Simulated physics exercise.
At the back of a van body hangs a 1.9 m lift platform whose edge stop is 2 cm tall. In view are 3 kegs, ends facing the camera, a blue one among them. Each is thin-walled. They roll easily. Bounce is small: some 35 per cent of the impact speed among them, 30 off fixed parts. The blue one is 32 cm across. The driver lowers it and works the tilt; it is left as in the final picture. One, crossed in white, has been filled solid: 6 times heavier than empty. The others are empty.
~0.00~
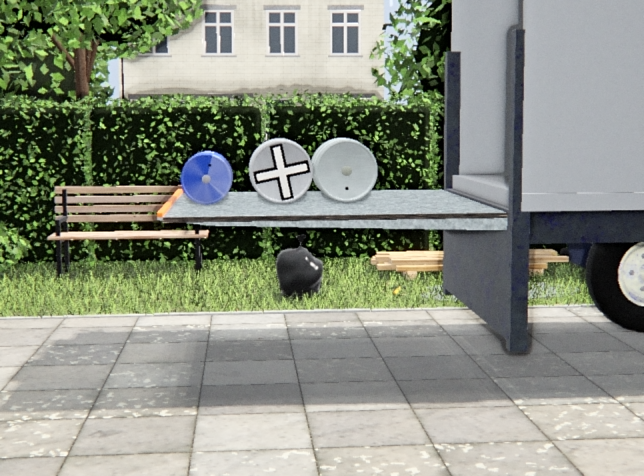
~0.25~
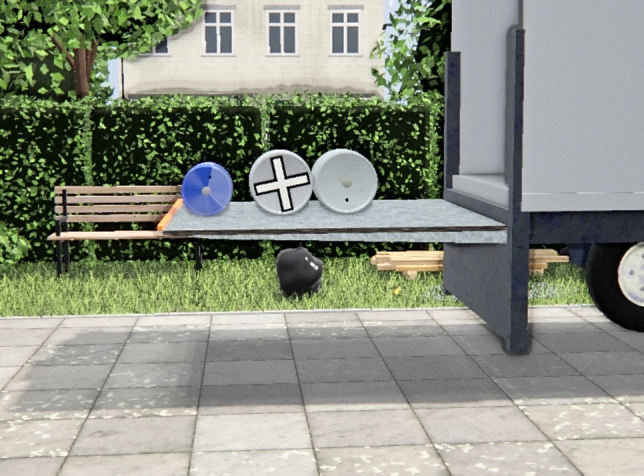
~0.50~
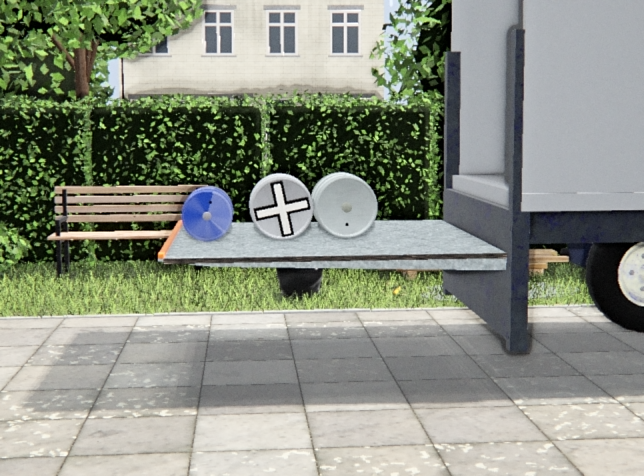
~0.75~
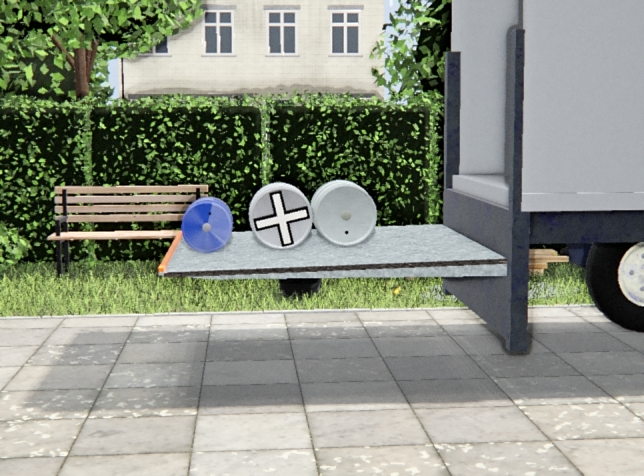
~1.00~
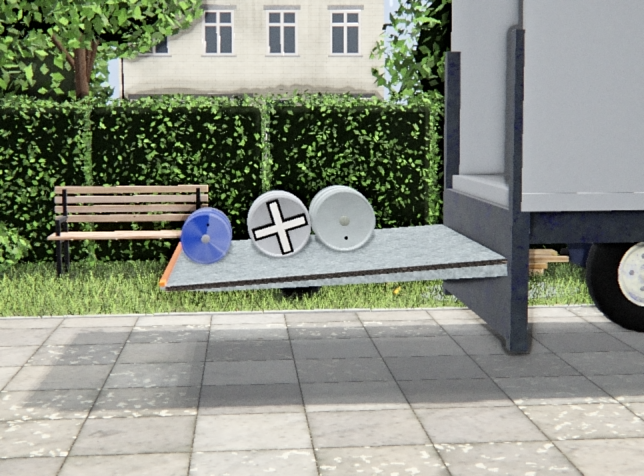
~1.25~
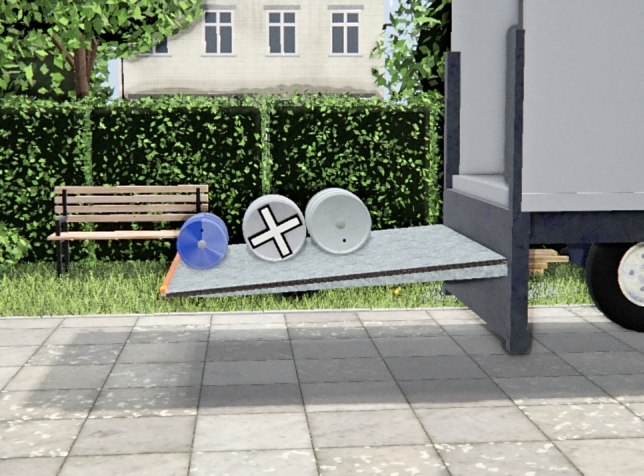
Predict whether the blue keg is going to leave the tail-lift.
The blue one jumps the stop.
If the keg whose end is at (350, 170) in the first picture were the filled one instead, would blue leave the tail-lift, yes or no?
Then blue yes.
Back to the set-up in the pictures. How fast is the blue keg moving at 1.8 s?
Near 0.1 m/s.
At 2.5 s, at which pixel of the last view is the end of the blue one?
Near (149, 253).
By 1.8 s, blue is on the plate, 5 cm from the stop; 0 gone from the plate.
By 2.5 s, blue is over the stop and falling; 1 gone from the plate.
Finally (6.6 s), blue is on the ground; 3 gone from the plate.
